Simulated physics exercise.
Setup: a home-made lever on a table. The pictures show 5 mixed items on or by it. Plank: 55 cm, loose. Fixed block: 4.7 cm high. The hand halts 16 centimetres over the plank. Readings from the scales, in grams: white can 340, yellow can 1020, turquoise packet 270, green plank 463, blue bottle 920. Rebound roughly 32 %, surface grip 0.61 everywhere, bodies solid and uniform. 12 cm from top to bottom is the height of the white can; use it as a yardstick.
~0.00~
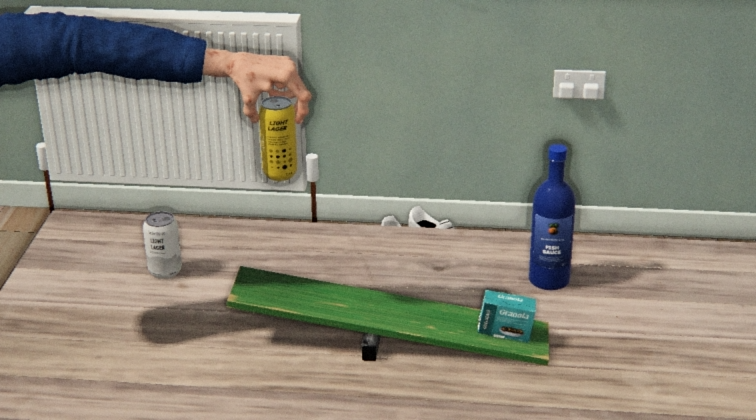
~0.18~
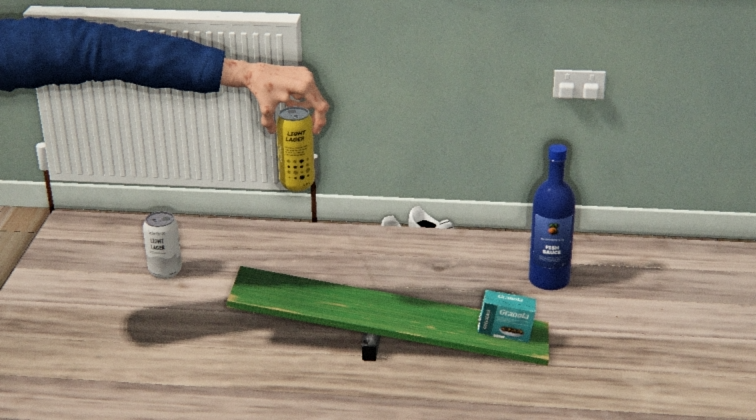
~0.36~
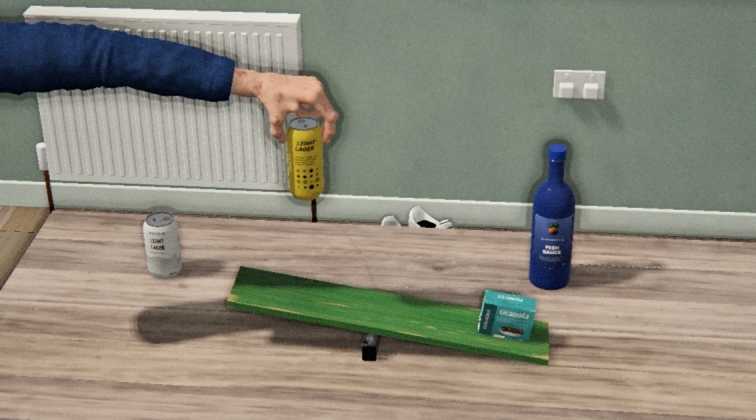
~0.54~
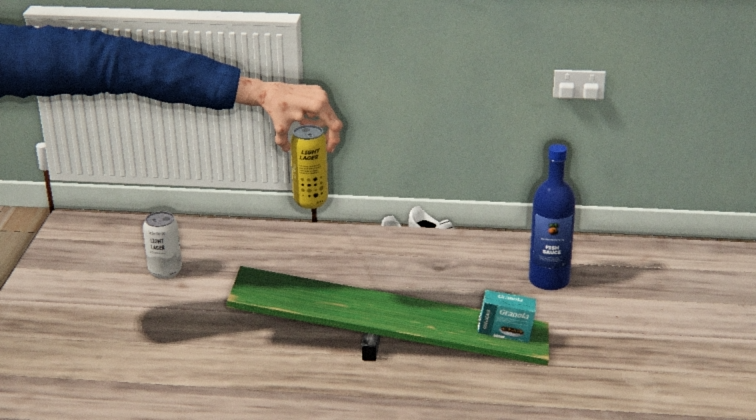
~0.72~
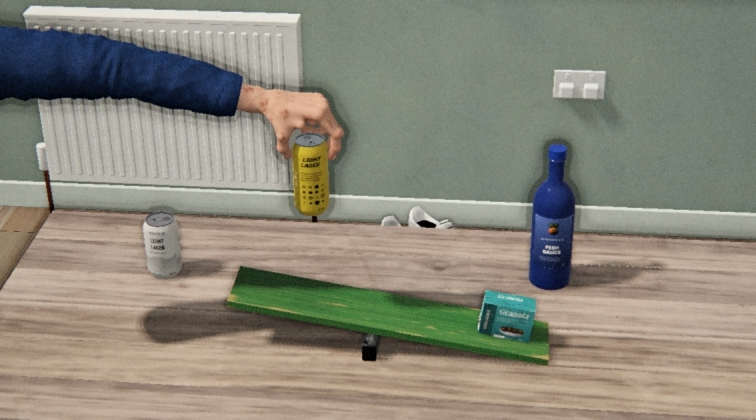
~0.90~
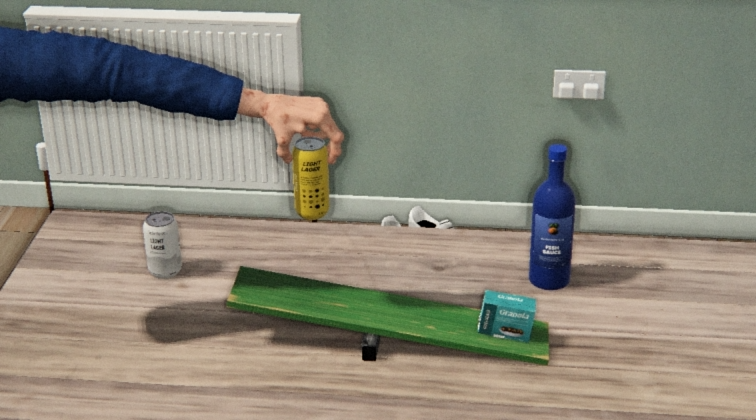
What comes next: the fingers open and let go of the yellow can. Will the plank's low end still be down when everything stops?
Yes, it stays down.
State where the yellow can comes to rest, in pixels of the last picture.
Around (375, 294).
After 1.30 s, plank at 8°, tipped the other way; yellow can 34° off upright near (337, 277); turquoise packet 46° off upright.
After 1.50 s, plank at 0°, leaning as at the start; yellow can on its side near (369, 295); turquoise packet upside down.
In the end (2.6 s), plank at 9°, leaning as at the start; toppled on the table or plank, yellow can and turquoise packet; the other 3 under 4 cm from the start. At the end, from the last picture's camera, yellow can near (375, 294). The plank lies as before.
